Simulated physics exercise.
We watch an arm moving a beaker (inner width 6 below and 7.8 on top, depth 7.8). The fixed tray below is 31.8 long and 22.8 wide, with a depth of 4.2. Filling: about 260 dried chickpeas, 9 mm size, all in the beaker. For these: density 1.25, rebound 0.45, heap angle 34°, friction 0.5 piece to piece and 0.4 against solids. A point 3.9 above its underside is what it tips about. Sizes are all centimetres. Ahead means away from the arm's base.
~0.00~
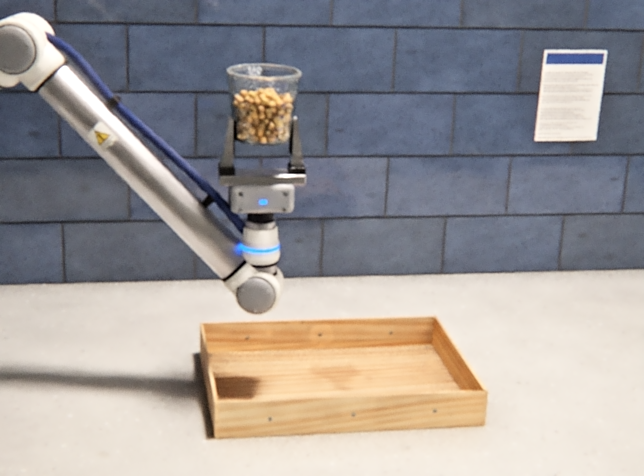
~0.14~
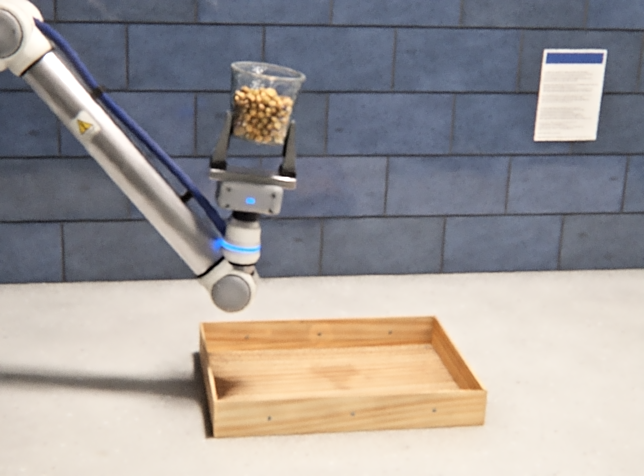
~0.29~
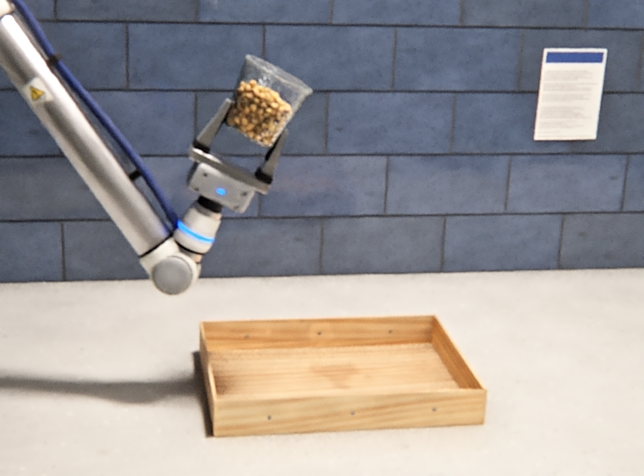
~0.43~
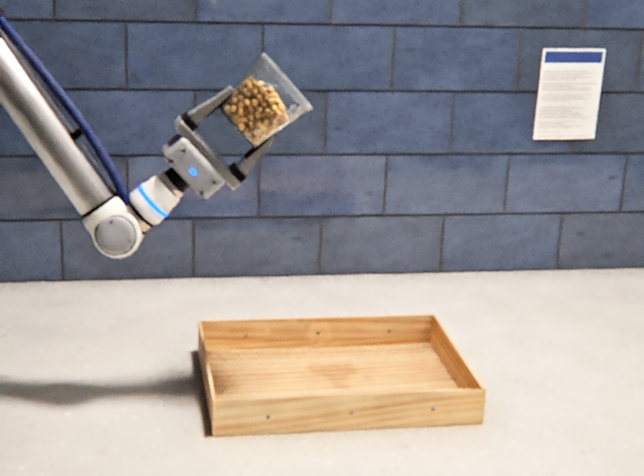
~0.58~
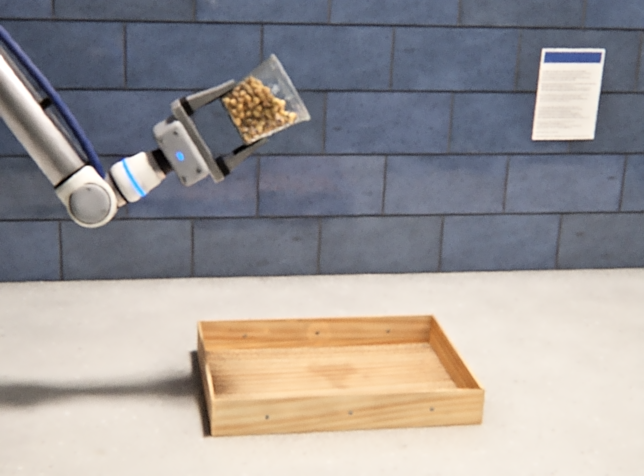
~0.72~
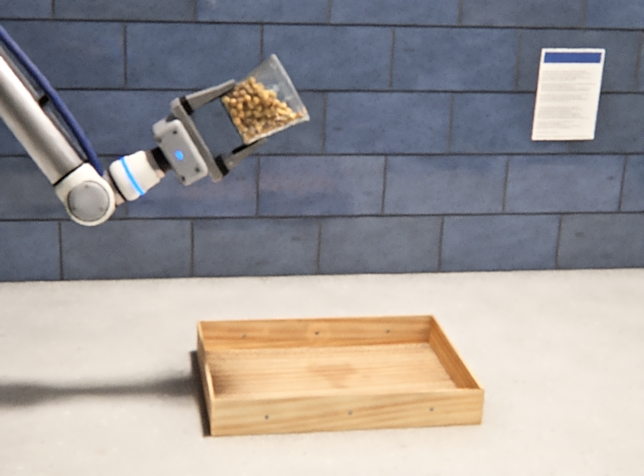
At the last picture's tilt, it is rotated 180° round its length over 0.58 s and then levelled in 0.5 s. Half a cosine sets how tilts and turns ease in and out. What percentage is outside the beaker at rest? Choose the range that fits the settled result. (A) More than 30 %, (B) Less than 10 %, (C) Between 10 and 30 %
Answer: B.
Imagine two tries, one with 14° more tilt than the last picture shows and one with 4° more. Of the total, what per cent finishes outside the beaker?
About 15 and 0 per cent.
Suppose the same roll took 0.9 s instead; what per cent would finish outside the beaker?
Estimated share: Close to 0 %.
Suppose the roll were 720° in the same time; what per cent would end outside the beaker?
Roughly 0 %.
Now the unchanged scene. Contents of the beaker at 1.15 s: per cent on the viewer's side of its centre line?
Close to 45 % of them.
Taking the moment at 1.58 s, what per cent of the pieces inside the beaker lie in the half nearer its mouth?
Mouth-half share: Approx. 35 in a hundred.
After 1.15 s, tipped 60°, highest piece 39 above the table; 256 in the beaker.
After 1.58 s, tipped 24°, highest piece 39 above the table; 255 in the beaker, 1 in flight or on a rim.
After 2.00 s, upright, highest piece 40 above the table; 255 in the beaker, 1 in the tray.
After 2.70 s, upright, highest piece 40 above the table; 255 in the beaker, 1 in the tray.
At rest, 255 in the beaker, 1 in the tray. That is 0 % outside the beaker.
